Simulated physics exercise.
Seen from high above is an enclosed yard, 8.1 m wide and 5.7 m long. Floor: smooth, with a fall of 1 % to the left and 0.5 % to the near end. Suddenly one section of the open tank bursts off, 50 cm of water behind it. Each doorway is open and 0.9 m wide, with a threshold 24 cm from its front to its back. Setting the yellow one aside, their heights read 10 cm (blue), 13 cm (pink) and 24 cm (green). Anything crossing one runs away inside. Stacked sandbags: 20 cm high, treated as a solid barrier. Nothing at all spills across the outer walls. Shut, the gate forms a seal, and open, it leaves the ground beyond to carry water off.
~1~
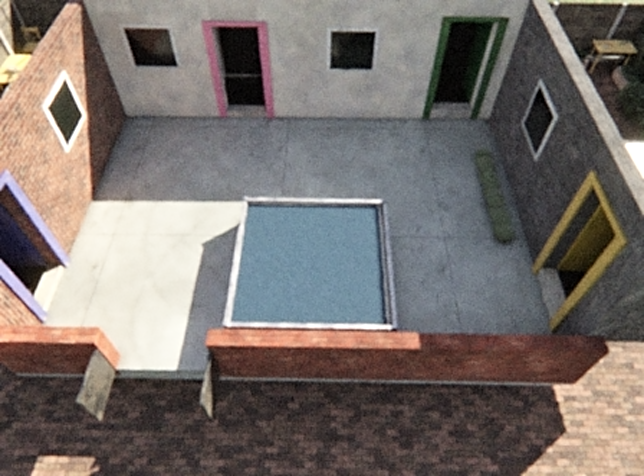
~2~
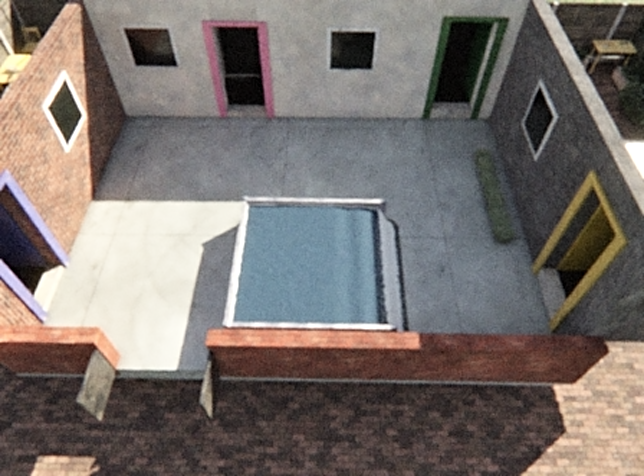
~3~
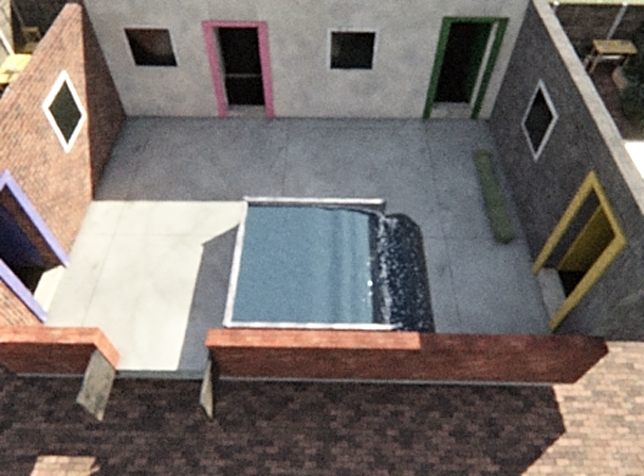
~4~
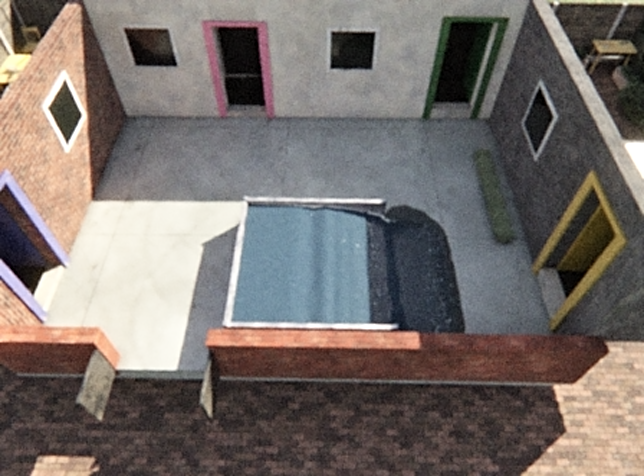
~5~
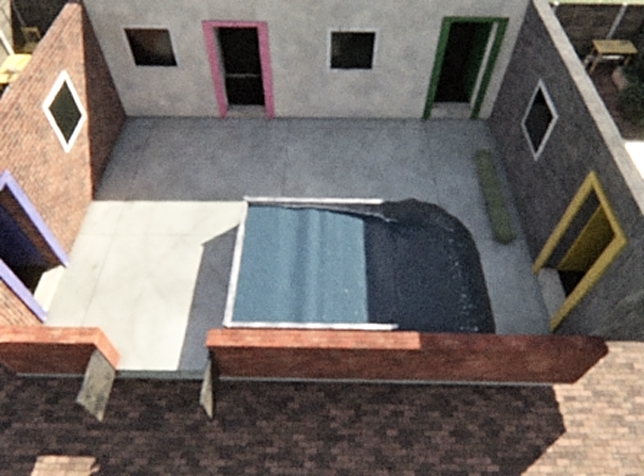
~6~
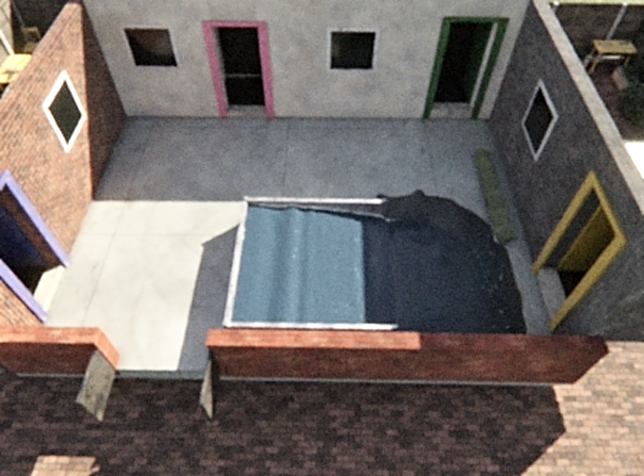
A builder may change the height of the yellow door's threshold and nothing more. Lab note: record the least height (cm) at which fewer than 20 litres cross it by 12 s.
Least height: 29 cm.
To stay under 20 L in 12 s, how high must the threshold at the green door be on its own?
Roughly 14.0 cm at the green door.
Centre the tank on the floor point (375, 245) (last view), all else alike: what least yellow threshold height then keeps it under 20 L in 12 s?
Roughly 28 centimetres.
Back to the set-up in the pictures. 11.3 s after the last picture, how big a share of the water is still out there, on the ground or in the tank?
Remaining share: Around 96 %.
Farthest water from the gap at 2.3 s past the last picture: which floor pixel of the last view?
Pixel close to (483, 121).
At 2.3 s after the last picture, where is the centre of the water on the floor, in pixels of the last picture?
It lies near (421, 268) in the last picture.
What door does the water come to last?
Final door: Blue.
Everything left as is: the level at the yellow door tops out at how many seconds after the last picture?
Around 1.6 s, give or take.
Then, 0.7 s after the last picture water covers 20 % of the floor, deepest (34 cm) near (551, 359); 31 cm at the yellow door, 2 litres in over its 23 cm threshold.
Then, 2.3 s after the last picture water covers 30 % of the floor, deepest (32 cm) near (525, 348); 32 cm at the yellow door, 61 litres in over its 23 cm threshold.
Then, 11.3 s after the last picture water covers 90 % of the floor, deepest (16 cm) near (31, 352); 10 cm at the yellow door, 79 litres in over its 23 cm threshold.
At the yellow door as built, the water peaked near 36 cm, 1.5 s after the last picture.
With a threshold of 26 cm, 45 litres would have come in within the 12 s; with 35 cm, 1 litre. So under 20 litres takes about 29 cm.
